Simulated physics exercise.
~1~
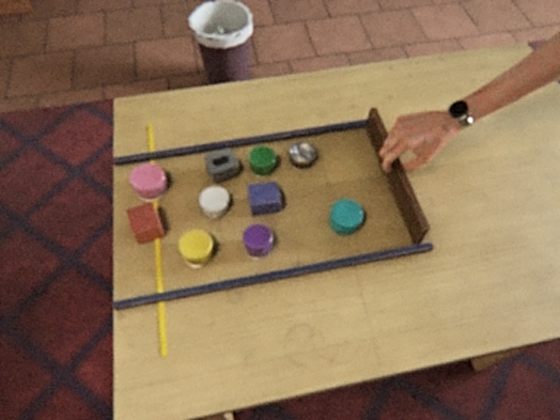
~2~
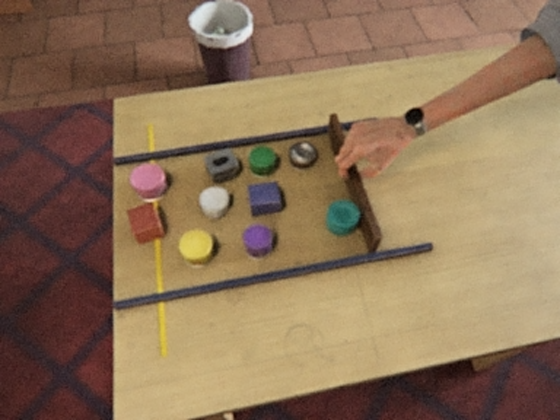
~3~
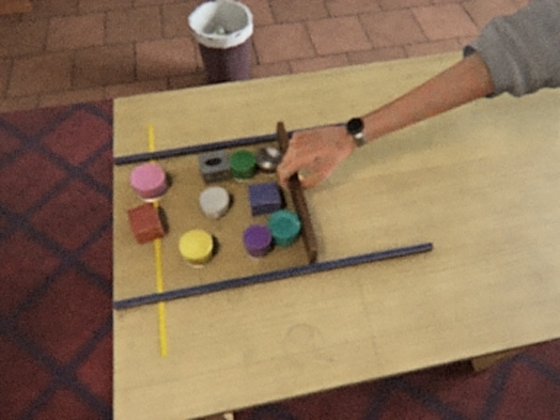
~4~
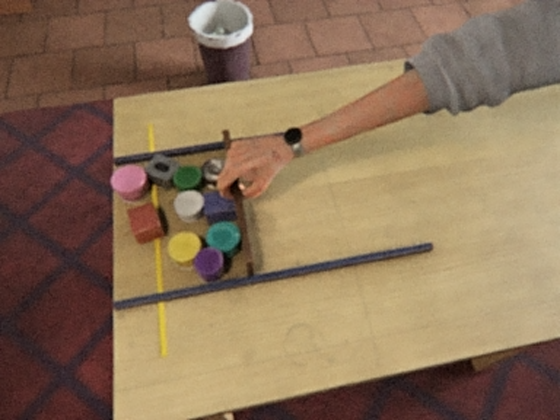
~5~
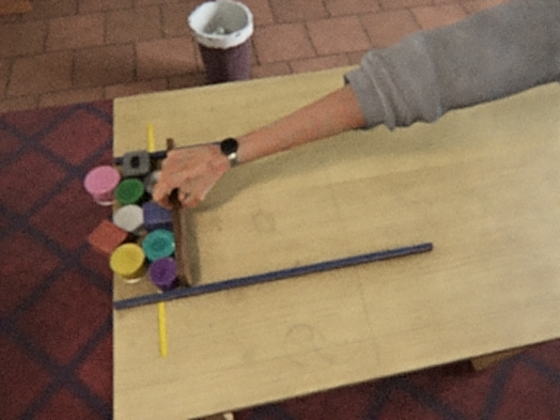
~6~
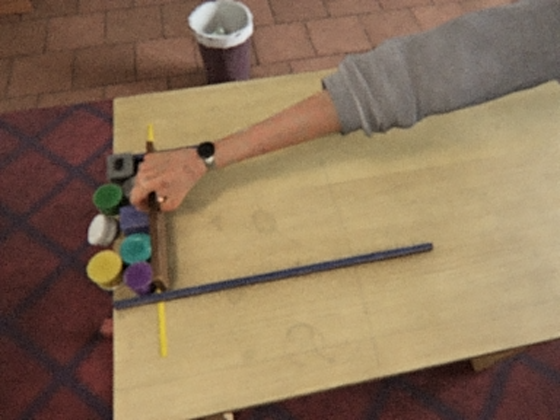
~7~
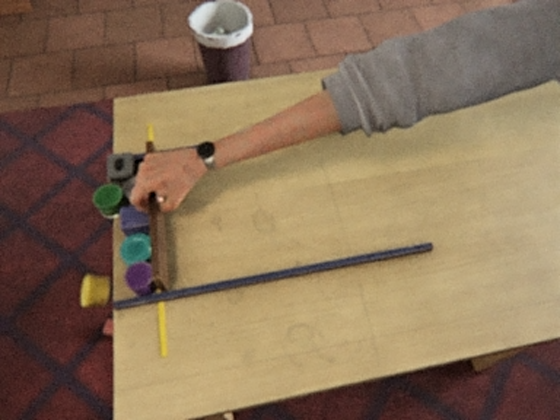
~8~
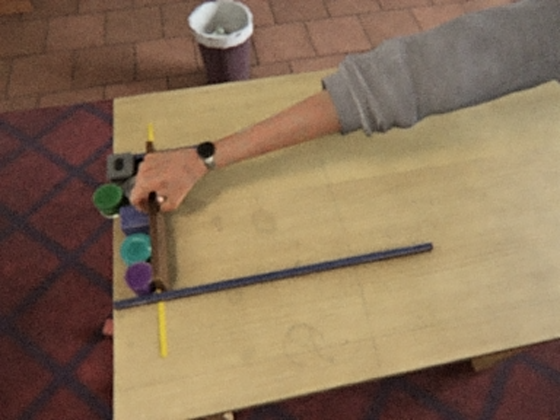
In the video, a hand slides a brown board leftward across a table between two dark rods, gathering colourful lids, pots and blocks toward the edge. It stops near the yellow tape as the pink, red, white and yellow items fall, leaving the others crowded at the edge.
